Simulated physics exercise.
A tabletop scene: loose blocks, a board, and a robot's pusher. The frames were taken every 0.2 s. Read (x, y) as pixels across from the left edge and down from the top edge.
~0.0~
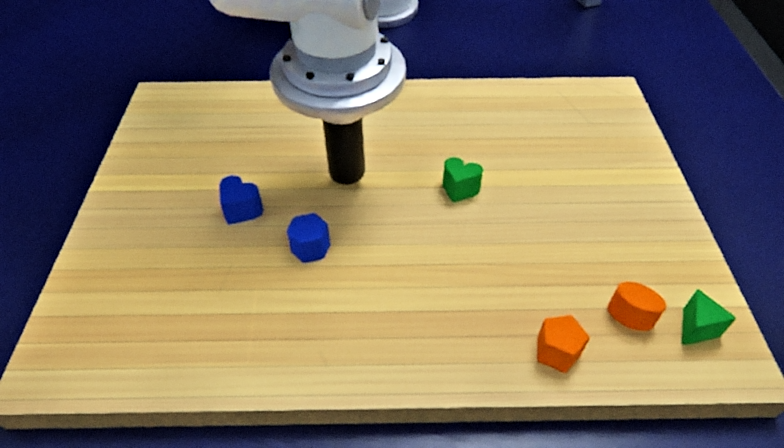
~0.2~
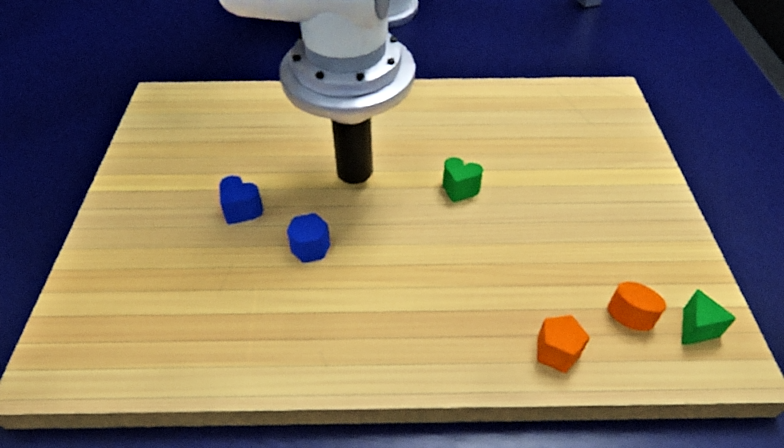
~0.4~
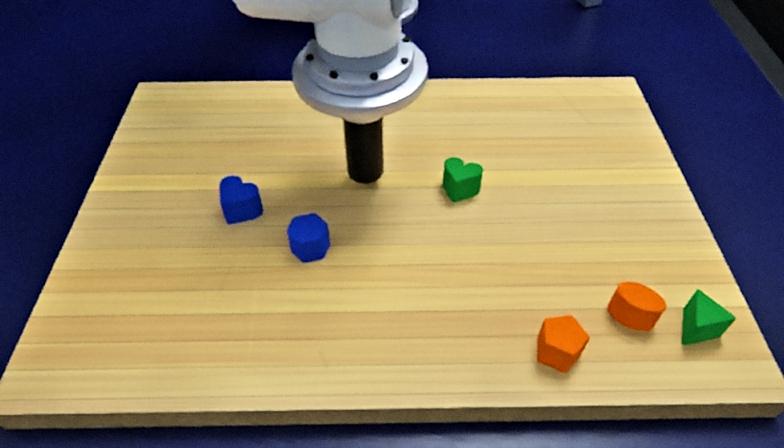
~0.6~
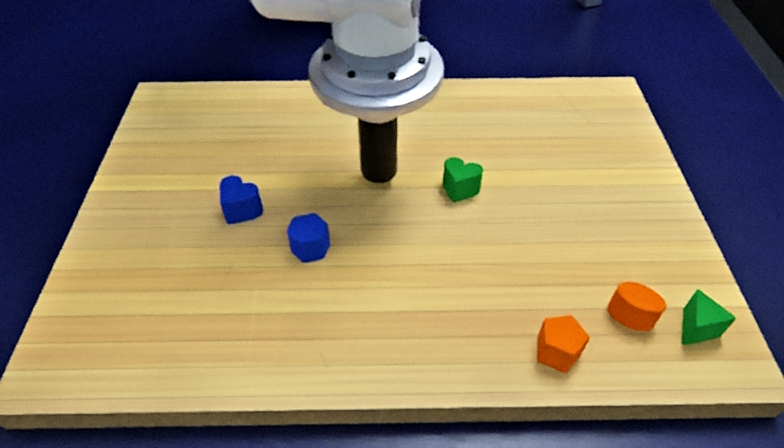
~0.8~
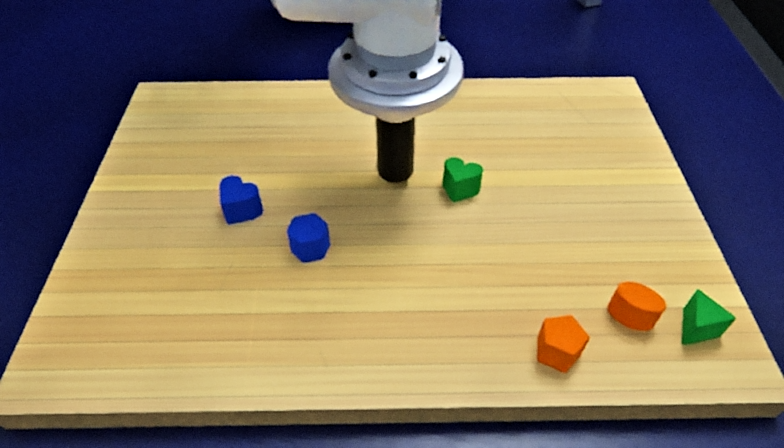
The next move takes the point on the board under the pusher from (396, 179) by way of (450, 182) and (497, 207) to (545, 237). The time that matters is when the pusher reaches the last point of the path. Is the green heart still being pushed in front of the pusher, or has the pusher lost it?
It is still there in front.
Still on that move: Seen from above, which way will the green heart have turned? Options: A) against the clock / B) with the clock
Option B.
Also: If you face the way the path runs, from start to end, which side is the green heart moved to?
To the right.
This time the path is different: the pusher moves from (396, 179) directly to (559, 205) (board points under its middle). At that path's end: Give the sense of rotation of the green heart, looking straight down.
Overhead view: Clockwise.
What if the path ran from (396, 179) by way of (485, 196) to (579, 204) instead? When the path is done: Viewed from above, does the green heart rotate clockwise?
That would be a yes.
What follows on the original path. One third of the way, pusher at (451, 174); green heart at (486, 176), turned 20° clockwise.
Two thirds of the way, pusher at (500, 200); green heart at (533, 206), turned 45° clockwise.
At the end, pusher at (548, 230); green heart at (575, 242), turned 85° clockwise.
